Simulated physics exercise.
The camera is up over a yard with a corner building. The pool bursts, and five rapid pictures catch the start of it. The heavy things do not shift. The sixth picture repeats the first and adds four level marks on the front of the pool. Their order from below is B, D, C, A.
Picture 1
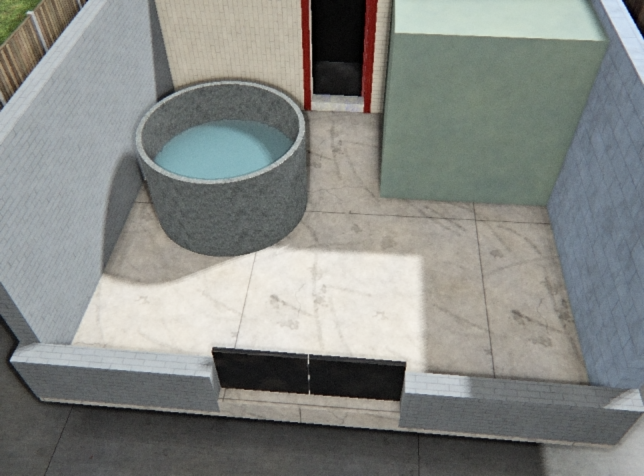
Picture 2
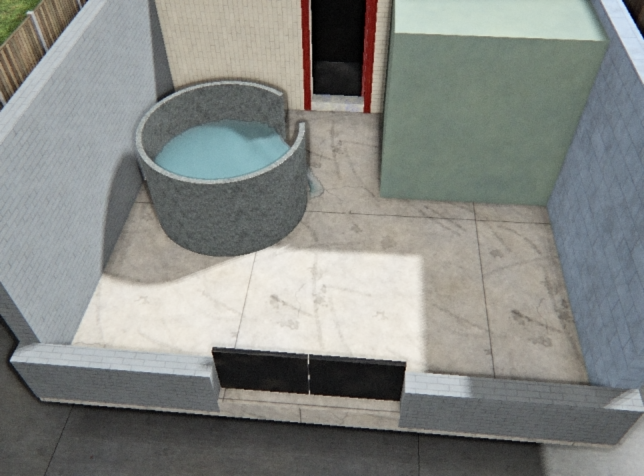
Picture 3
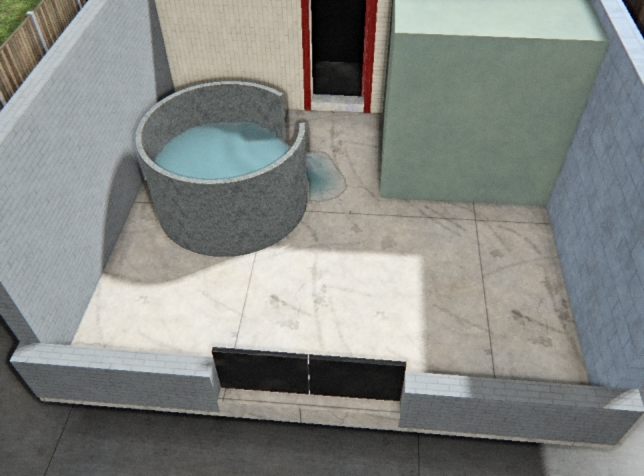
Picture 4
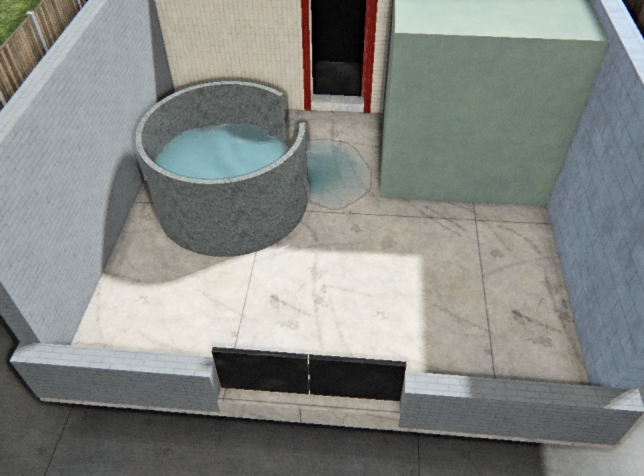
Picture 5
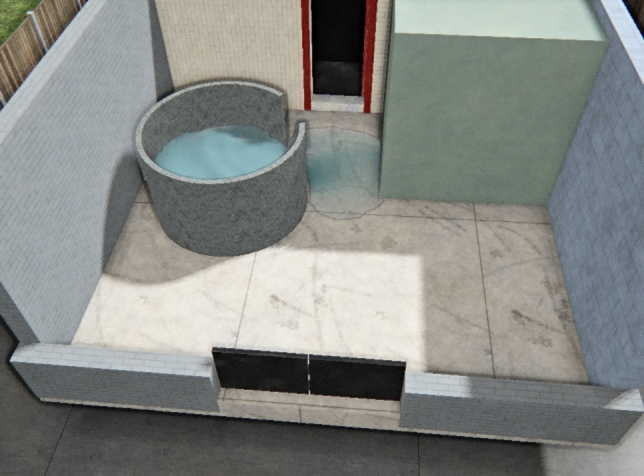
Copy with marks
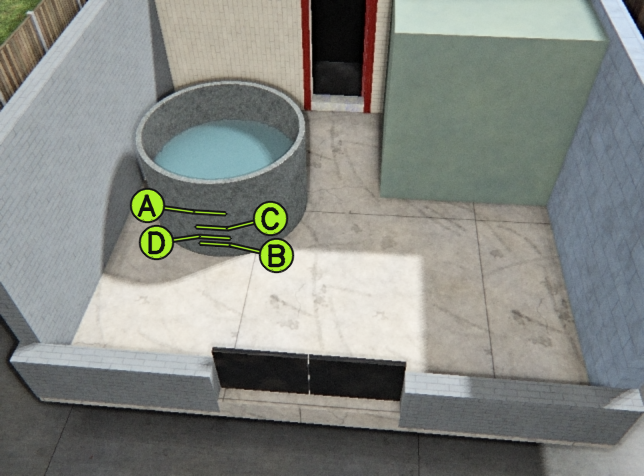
To begin with, a round stone pool of still blue water stands in a walled yard, left of a red-framed doorway and a pale green block. A gap opens in the pool's right rear side, and water pours out onto the paving, spreading rightward in a thin, widening sheet toward the green block.
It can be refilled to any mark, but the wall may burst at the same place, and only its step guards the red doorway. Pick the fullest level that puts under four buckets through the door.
Line D.
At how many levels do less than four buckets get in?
Two of them.
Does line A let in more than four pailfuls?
Yes, that goes wrong.
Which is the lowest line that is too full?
It is C.
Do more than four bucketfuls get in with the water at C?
Yes, that goes wrong.
In lime, A at (209, 212); B at (215, 244); C at (212, 227); D at (214, 237); from the bottom up B, D, C, A.
With A, dozens of bucketfuls pour in.
With B, nothing gets over.
With C, about 10 bucketfuls get in.
With D, a bucket or two gets in.
